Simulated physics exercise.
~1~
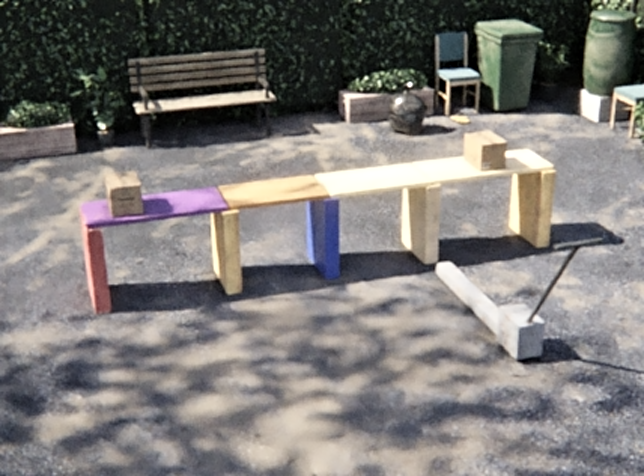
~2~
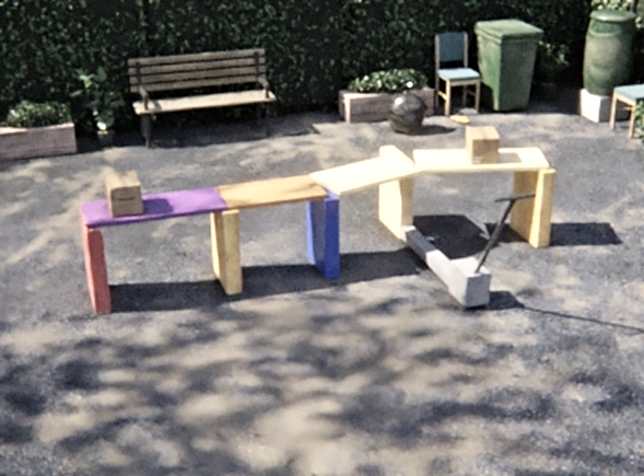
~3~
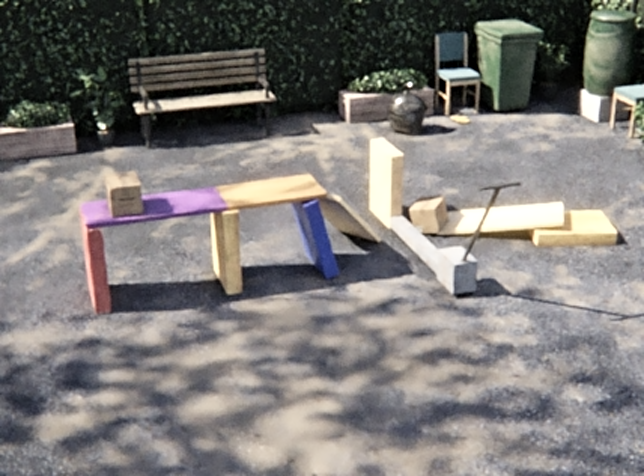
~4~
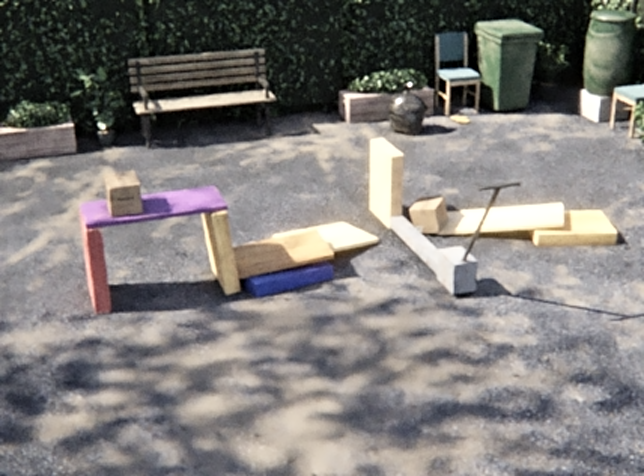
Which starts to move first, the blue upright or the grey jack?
The grey jack starts to move first, sliding in while the blue upright is still standing in place. The blue upright only tips afterwards.
